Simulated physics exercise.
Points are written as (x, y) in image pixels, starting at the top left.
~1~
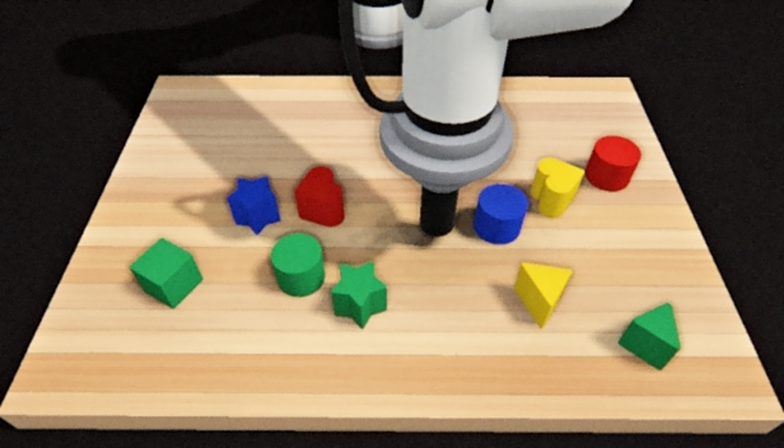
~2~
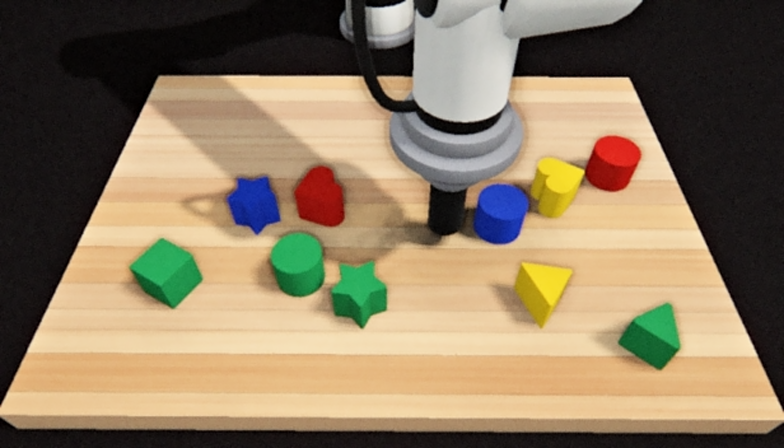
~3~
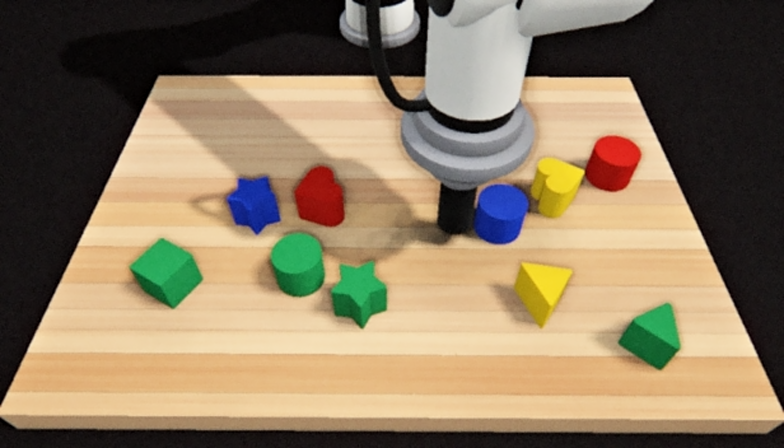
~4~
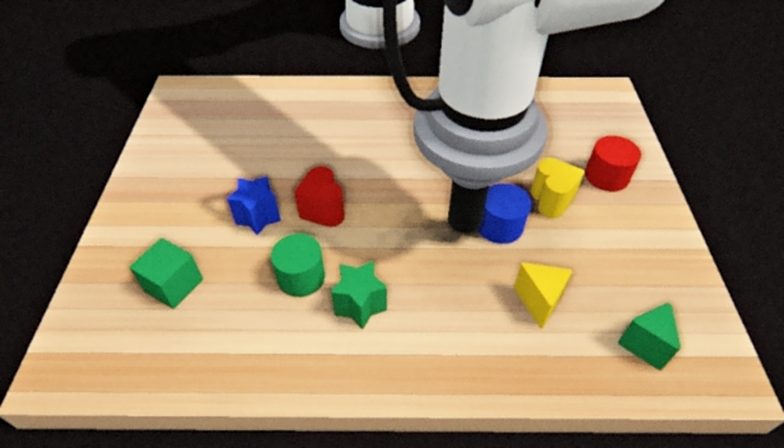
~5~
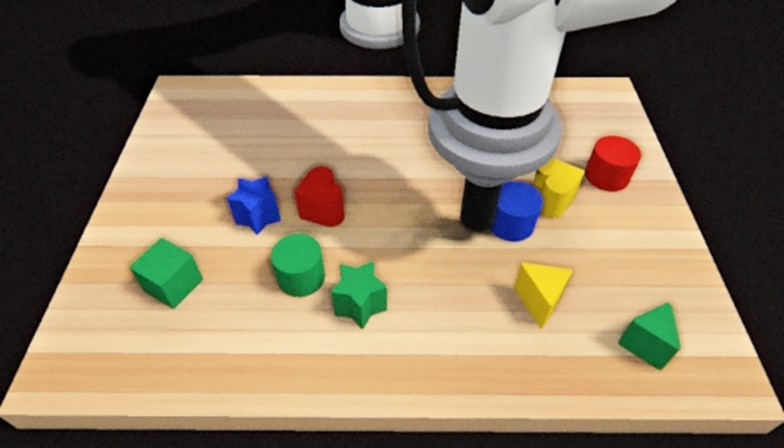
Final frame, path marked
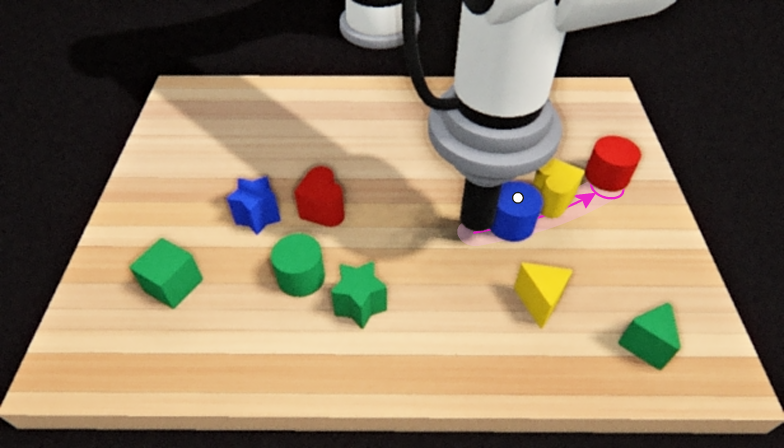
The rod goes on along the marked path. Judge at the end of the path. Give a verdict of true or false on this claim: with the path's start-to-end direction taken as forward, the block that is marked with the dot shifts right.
Verdict: True.
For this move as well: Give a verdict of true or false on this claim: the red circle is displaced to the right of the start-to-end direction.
The statement is false.
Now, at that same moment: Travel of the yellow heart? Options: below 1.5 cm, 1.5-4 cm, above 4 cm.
The answer here is over 4 cm.
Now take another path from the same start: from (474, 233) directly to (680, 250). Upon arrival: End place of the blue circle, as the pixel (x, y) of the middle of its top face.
It sits at (618, 187).
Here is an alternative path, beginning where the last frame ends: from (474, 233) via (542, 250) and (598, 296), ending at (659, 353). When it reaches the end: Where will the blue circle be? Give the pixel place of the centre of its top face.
In the picture, it is at (573, 200).
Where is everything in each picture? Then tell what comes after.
In the first picture, rod's lower end at (437, 224); blue circle at (503, 201); yellow triangular piece at (548, 279); yellow heart at (560, 174); red circle at (618, 150).
In the second picture, rod at (445, 223); blocks still.
In the third picture, rod at (454, 222); blocks still.
In the fourth picture, rod at (465, 220); blue circle at (506, 200).
In the fifth picture, rod at (477, 219); blue circle at (518, 198); yellow triangular piece at (548, 279); yellow heart at (560, 174); red circle at (618, 150).
Drawn move, from (474, 233) by way of (548, 214) to (607, 187); the dot is on the blue circle.
The first path, step by step. One third of the way, rod at (530, 207); blue circle at (573, 190); yellow heart at (581, 164), turned 55° anticlockwise.
Two thirds of the way, rod at (575, 191); blue circle at (621, 183); yellow heart at (592, 155), turned 95° anticlockwise; red circle at (626, 142).
At the end, rod at (614, 172); blue circle at (656, 180); yellow triangular piece still; yellow heart at (601, 141), turned 100° anticlockwise; red circle at (638, 130).
